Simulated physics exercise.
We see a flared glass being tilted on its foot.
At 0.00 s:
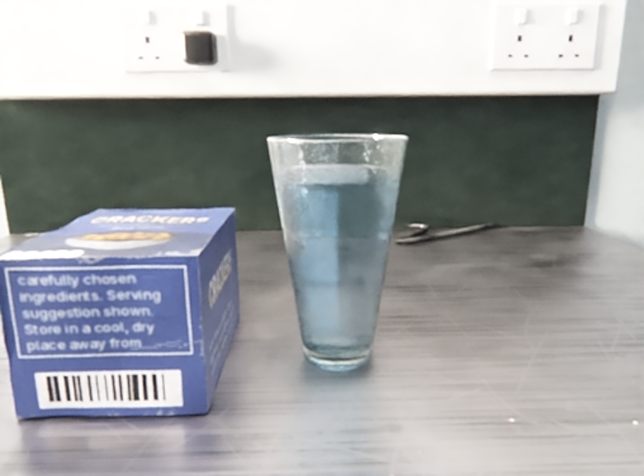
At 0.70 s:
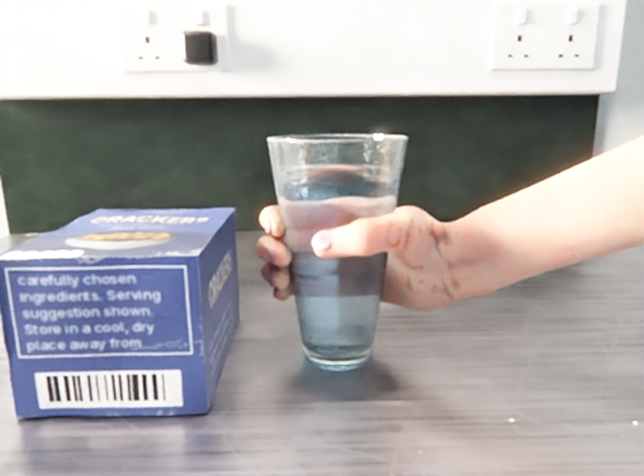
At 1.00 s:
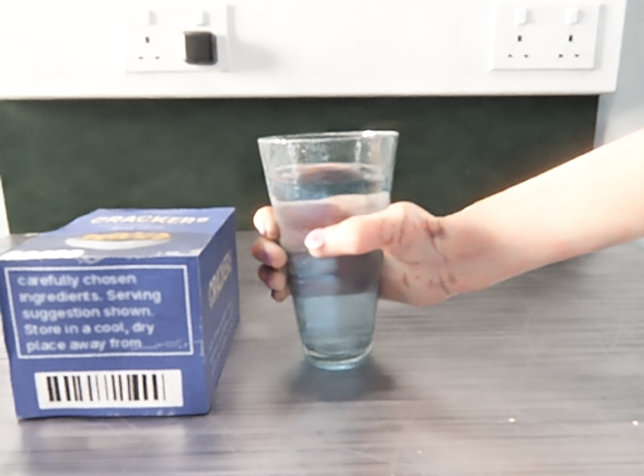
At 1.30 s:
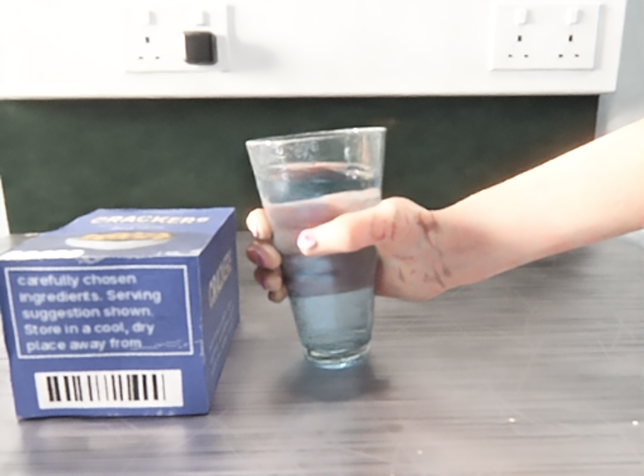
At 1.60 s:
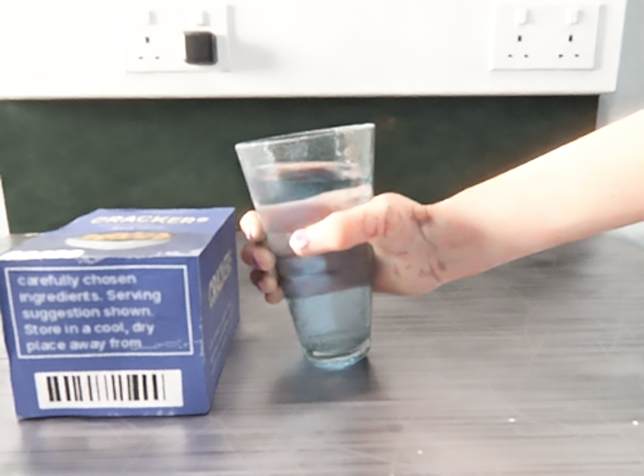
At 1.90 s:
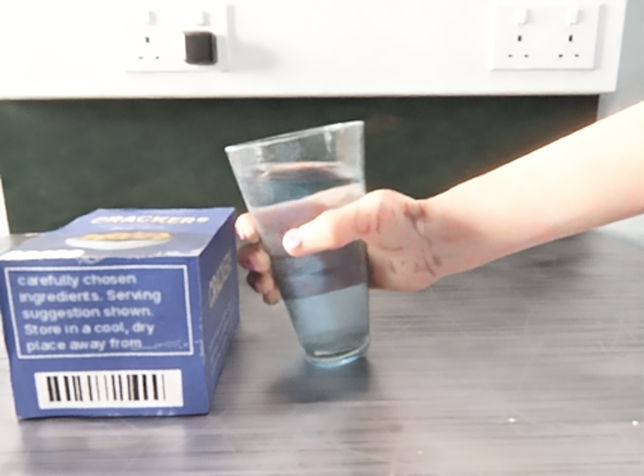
A clear flared glass, about three quarters full of bluish liquid, stands upright on a grey tabletop beside a blue cracker packet on the left. Seen from the front by a still camera, a dark green panel and white wall with sockets sit behind them. A hand reaches in from the right, grips the glass and gradually tilts it on its foot, its top leaning left towards the packet.
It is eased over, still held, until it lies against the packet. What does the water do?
The flared glass keeps it all in.
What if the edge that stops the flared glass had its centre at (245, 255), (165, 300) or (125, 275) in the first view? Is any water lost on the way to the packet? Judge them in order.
In that order: Holds, leaks, spills.
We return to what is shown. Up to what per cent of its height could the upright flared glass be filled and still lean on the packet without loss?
Near 90 in a hundred.
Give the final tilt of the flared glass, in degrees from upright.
Near 20 degrees.
After 2.5 s, the flared glass leans by about 15°; nothing has left it.
After 3.1 s, the flared glass leans by about 20°; nothing has left it.
After 4.5 s, the flared glass leans by about 20°, against the packet; nothing has left it.
